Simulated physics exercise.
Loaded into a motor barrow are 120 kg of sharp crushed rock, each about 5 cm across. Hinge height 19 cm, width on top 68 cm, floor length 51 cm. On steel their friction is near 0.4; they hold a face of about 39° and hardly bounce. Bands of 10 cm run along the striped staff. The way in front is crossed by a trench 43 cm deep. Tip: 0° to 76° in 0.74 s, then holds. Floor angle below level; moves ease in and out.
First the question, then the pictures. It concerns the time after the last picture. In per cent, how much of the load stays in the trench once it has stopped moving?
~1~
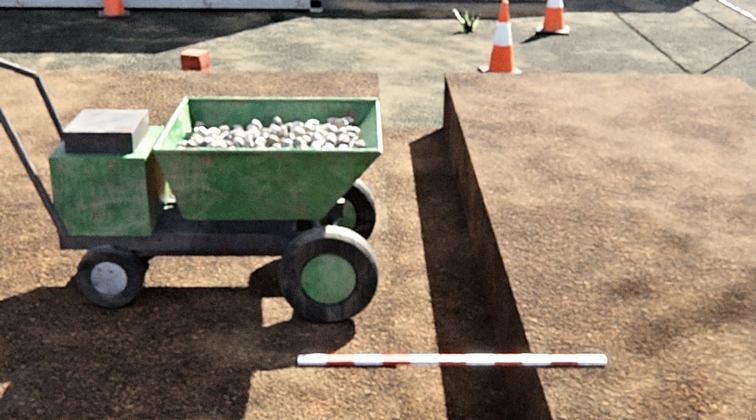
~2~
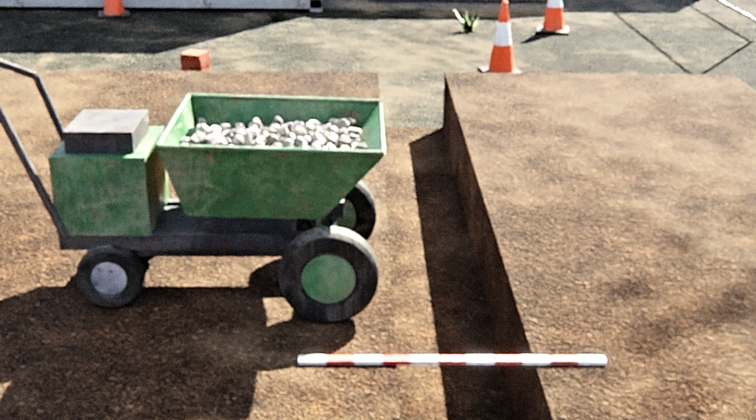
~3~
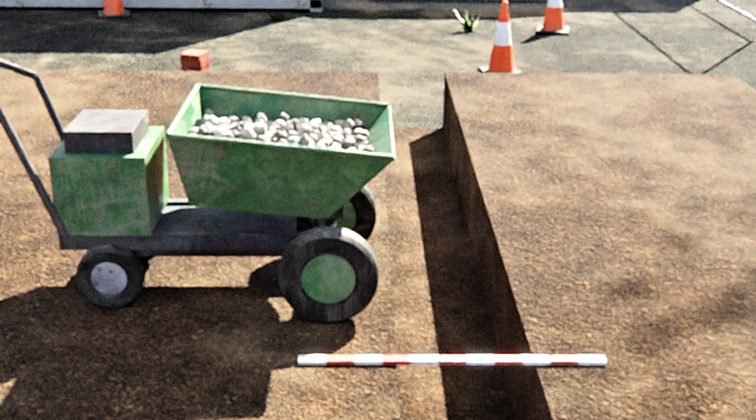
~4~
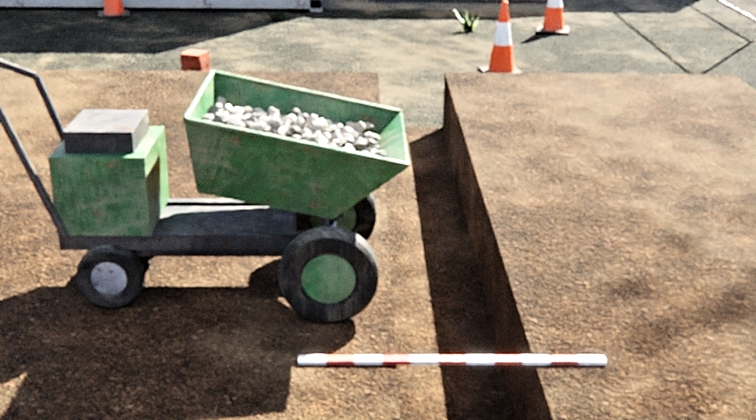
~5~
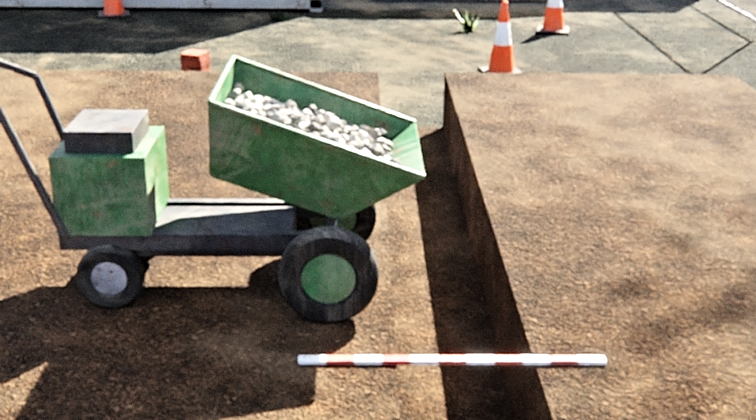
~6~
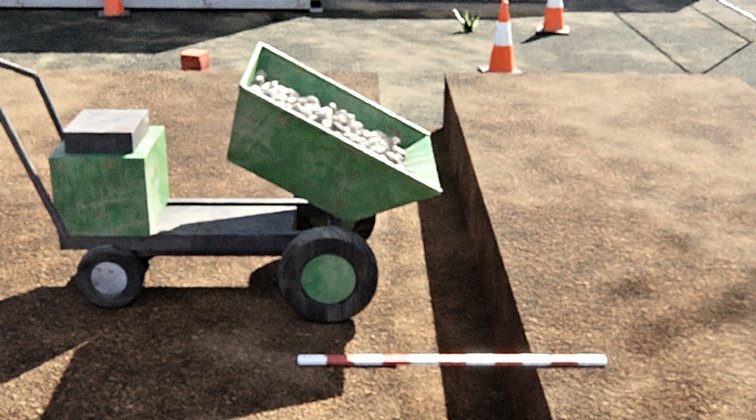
I would say about 68 per cent.
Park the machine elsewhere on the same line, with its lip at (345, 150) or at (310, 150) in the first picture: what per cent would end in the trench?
Result: Close to 95 then close to 100 per cent.
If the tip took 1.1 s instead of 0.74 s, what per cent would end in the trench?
80 %.
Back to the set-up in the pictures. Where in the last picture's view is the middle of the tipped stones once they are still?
The stones end up centred near (492, 353).
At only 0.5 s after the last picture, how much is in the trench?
Something like 20 in a hundred.
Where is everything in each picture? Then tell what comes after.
Lip at (381, 152), floor tilted 0°, highest stones at (277, 129), in the first frame.
Lip at (384, 154), floor tilted 2°, highest stones at (262, 130), in the second frame.
Lip at (394, 158), floor tilted 6°, highest stones at (250, 124), in the third frame.
Lip at (408, 166), floor tilted 12°, highest stones at (232, 113), in the fourth frame.
Lip at (424, 177), floor tilted 20°, highest stones at (247, 99), in the fifth frame.
Lip at (440, 193), floor tilted 29°, highest stones at (264, 86), in the sixth frame.
Then, 0.2 s after the last picture the floor is at 64°, 100 % in the skip; the foremost stones are at (457, 231).
Then, 0.5 s after the last picture the floor is at 76°, 66 % in the skip, 21 % in the trench, 12 % past the trench; the foremost stones are at (565, 296).
Then, 0.9 s after the last picture the floor is at 76°, 20 % in the skip, 48 % in the trench, 32 % past the trench; the foremost stones are at (700, 286).
Then, 2.8 s after the last picture the floor is at 76°, 0 % in the skip, 68 % in the trench, 32 % past the trench; the foremost stones are at (749, 278).
